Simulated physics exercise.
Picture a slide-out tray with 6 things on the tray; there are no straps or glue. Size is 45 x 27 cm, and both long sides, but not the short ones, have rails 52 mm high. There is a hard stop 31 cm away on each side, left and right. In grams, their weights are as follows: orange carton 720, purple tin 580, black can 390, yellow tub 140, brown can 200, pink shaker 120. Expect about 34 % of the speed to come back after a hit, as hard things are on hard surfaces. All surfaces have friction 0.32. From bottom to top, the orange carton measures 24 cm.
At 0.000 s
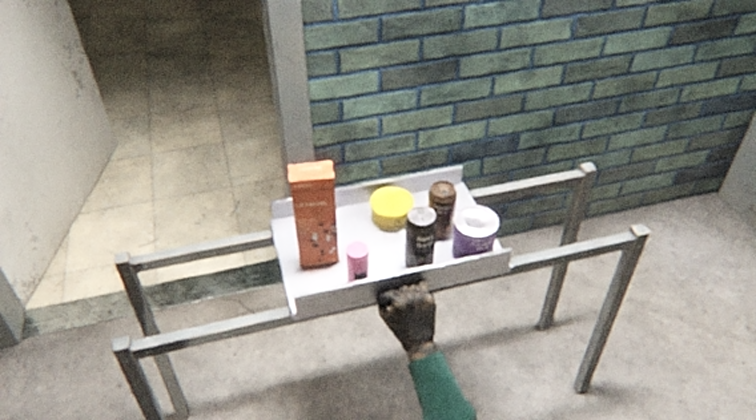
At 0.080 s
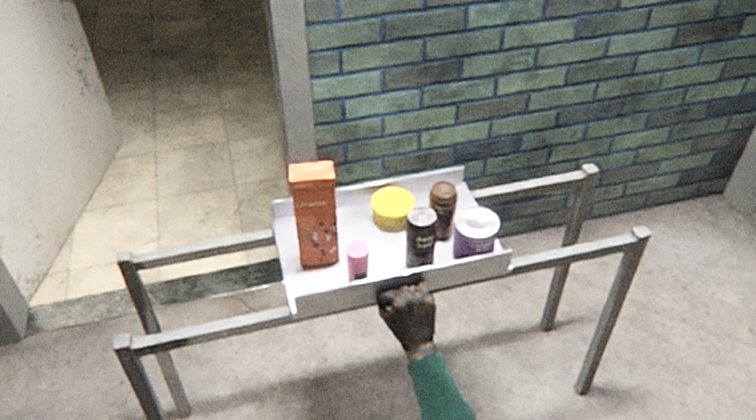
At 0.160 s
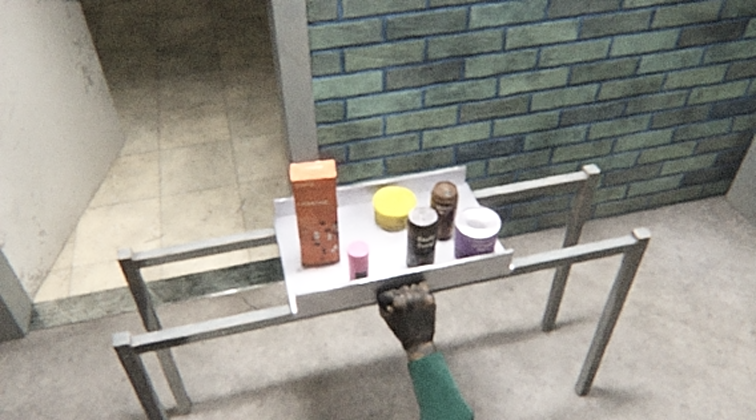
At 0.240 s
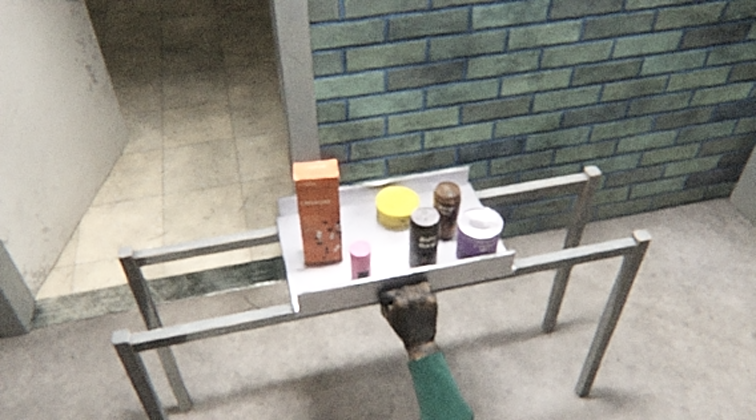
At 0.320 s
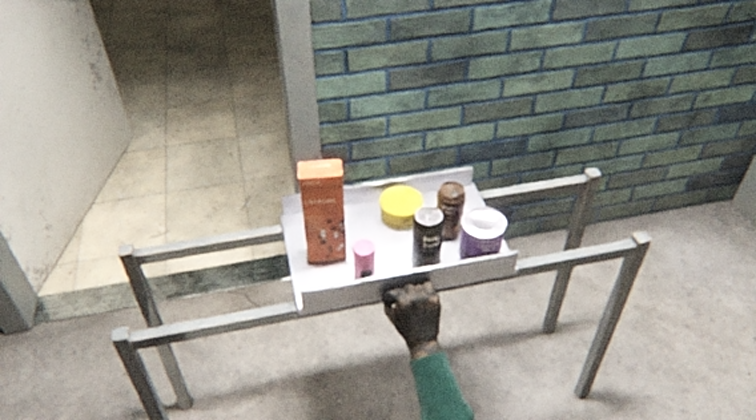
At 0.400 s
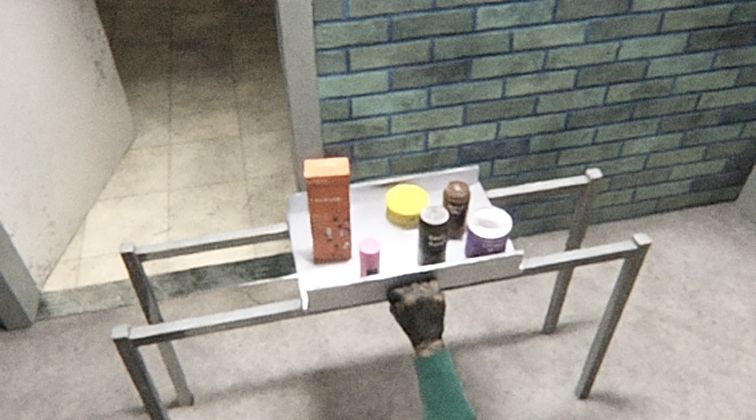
A gloved hand slides a white tray of six containers slightly to the right.
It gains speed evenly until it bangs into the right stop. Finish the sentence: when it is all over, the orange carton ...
The orange carton is still on the tray.
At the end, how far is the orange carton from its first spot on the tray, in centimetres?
It ends up around 4 cm from its start.
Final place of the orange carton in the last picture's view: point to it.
Close to (479, 188).
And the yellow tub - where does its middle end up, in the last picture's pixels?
Roughly at (539, 187) in the last picture.
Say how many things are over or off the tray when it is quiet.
The count comes out at 0.
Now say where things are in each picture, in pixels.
The first frame shows tray midway; orange carton (315, 216); purple tin (474, 237).
The second frame shows tray midway; yellow tub (393, 210); brown can (442, 211).
The third frame shows tray midway; pink shaker (359, 265); purple tin (476, 238).
In the fourth frame, tray has slid 1 cm right; black can (424, 241); yellow tub (397, 209).
In the fifth frame, tray has slid 2 cm right; brown can (450, 211); pink shaker (365, 263).
In the sixth frame, tray has slid 3 cm right; orange carton (330, 212); purple tin (487, 238).
After 0.90 s, tray has slid 18 cm right.
After 1.20 s, tray has slid 31 cm right; orange carton slid 2 cm near (469, 190); pink shaker slid 2 cm; black can slid 2 cm.
After 1.30 s, tray has slid 31 cm right; orange carton slid 4 cm near (478, 188); pink shaker slid 4 cm; brown can slid 4 cm.
At rest (1.7 s), all 6 in place, give or take 5 cm. In the last view, orange carton near (479, 188).
